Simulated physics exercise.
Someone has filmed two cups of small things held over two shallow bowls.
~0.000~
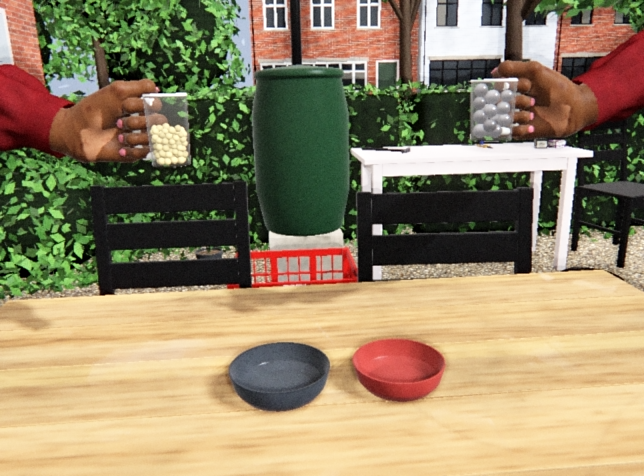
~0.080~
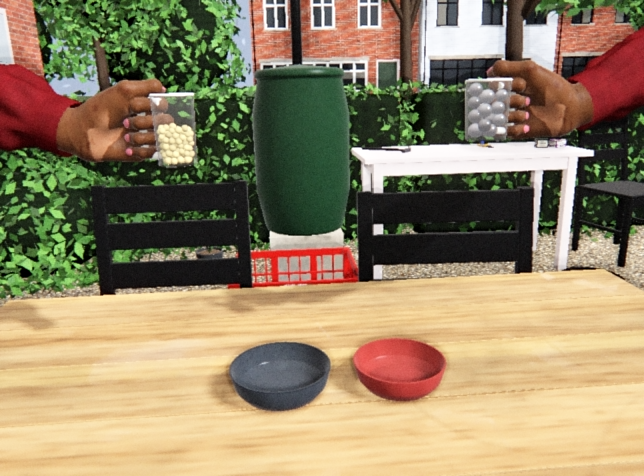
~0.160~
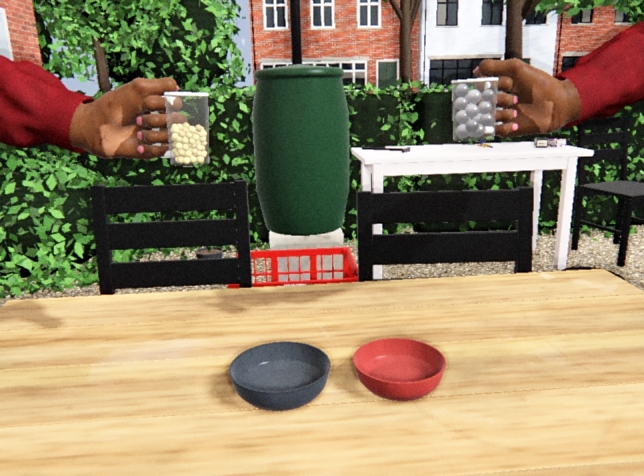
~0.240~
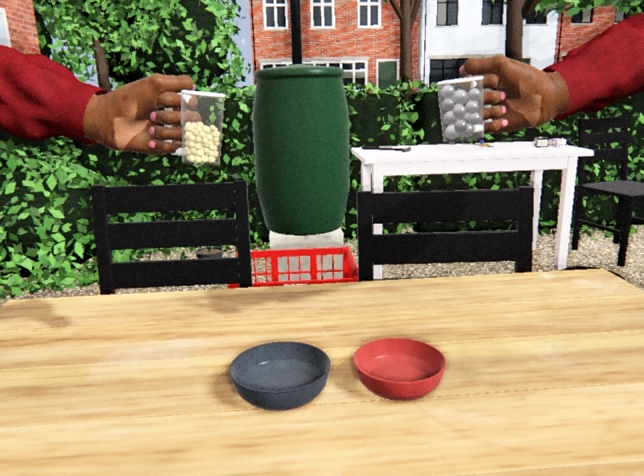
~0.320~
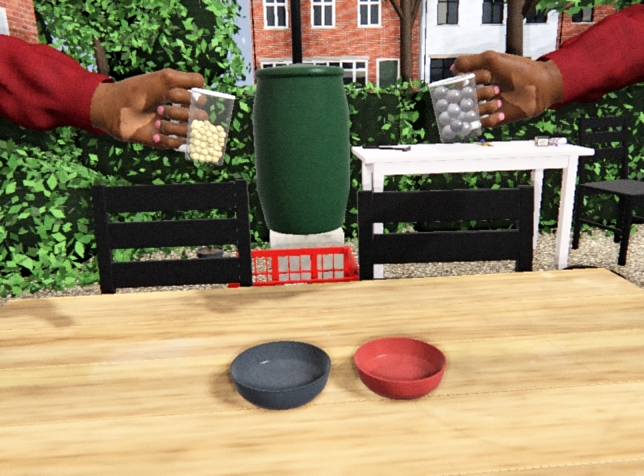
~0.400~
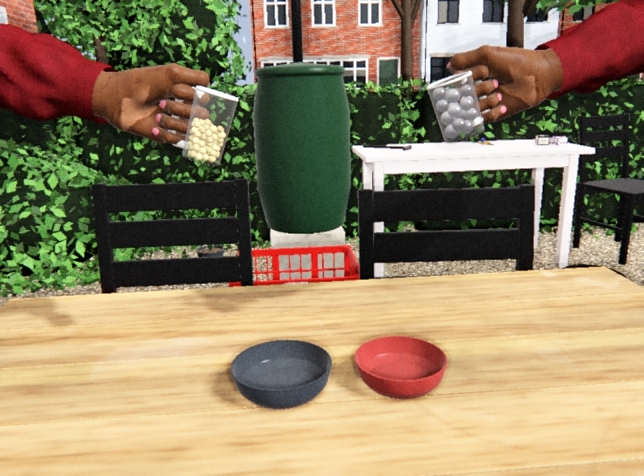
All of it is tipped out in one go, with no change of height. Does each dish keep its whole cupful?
In the end the left one loses some pieces, and the right one loses some pieces.
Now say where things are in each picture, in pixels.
The first picture shows left dish at (280, 396), empty; left cup at (168, 130), holding soya beans, high above its dish; right dish at (409, 387), empty; right cup at (492, 110), holding steel balls, high above its dish.
The second picture shows left cup at (175, 130), upright; right cup at (487, 110), upright.
The third picture shows left cup at (188, 129), tipped 2°; right cup at (474, 110), tipped 2°.
The fourth picture shows left cup at (202, 129), tipped 7°; right cup at (462, 110), tipped 7°.
The fifth picture shows left cup at (209, 128), tipped 13°; right cup at (456, 110), tipped 13°.
The sixth picture shows left dish at (282, 393); left cup at (209, 127), tipped 19°; right dish at (411, 384); right cup at (457, 109), tipped 19°.
After 0.73 s, left, all still in the cup; right, all still in the cup.
After 1.16 s, left, all still in the cup; right, all still in the cup.
After 1.61 s, left, most still in the cup, a stray few in the dish, a small part in the air; right, about two thirds still in the cup, about a third in the air.
By the end (2.9 s), left, most in the dish, a small part outside the dish; right, about a quarter in the dish, most outside the dish.
